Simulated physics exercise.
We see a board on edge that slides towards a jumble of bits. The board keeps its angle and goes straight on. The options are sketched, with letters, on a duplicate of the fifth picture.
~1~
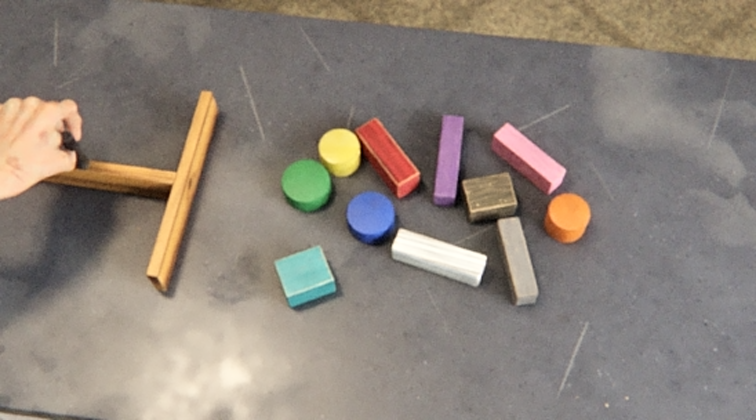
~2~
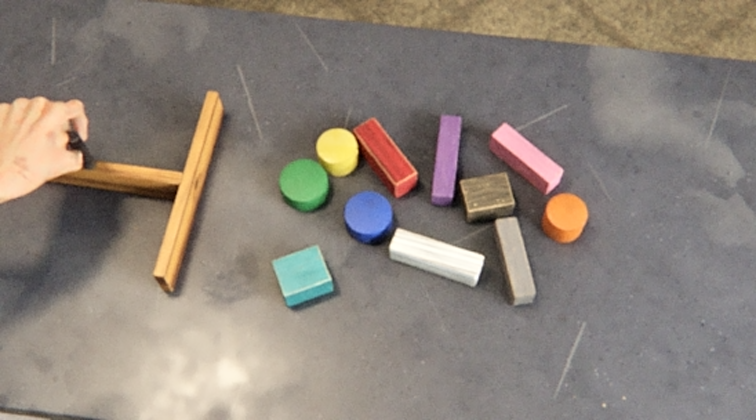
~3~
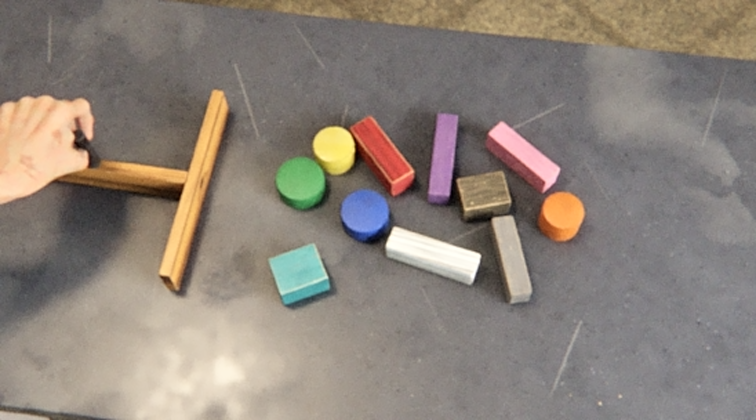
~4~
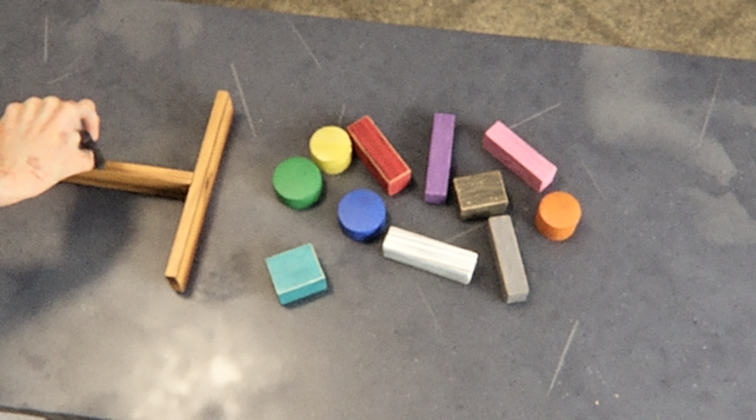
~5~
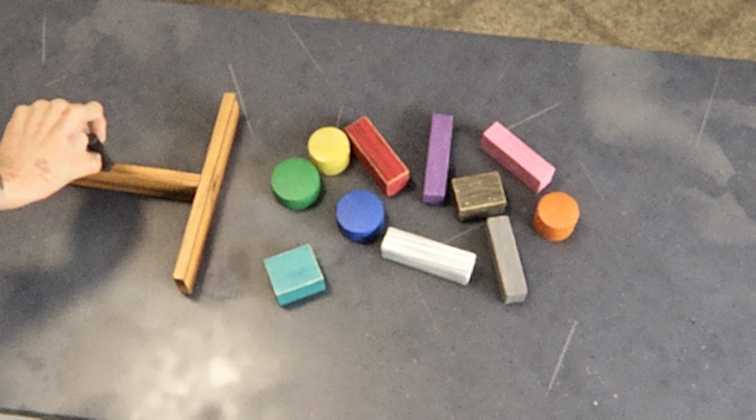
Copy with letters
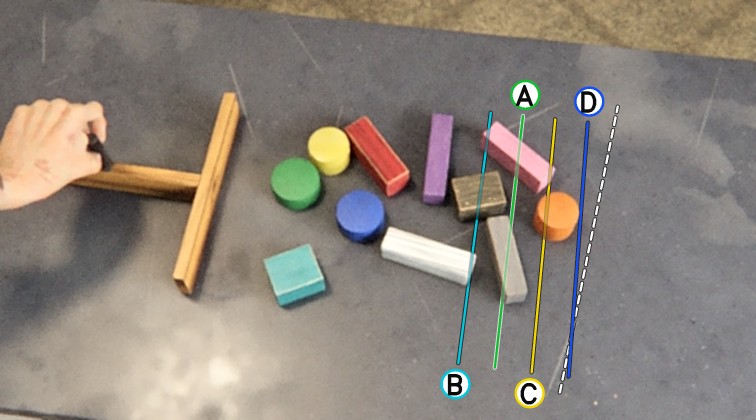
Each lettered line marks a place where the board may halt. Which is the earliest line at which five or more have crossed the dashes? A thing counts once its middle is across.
C.
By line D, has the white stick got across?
Yes.
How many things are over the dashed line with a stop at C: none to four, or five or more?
In all, five or more.
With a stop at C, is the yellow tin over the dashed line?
No.
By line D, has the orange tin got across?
Yes.
On the marked copy, A at (510, 233); B at (476, 229); C at (544, 237); D at (579, 241); the dashed line at (591, 239).
Following C. Soon after the start, board (326, 195); orange tin (556, 217); grey bar (506, 259); none across.
Later, board (449, 208); orange tin (595, 240); black block (554, 217); one across.
In the end, board (545, 219); orange tin (656, 254); pink bar (648, 150); six across.
As for the rest, A gets only two across; B gets only one across; D gets eleven across, but is farther than needed.
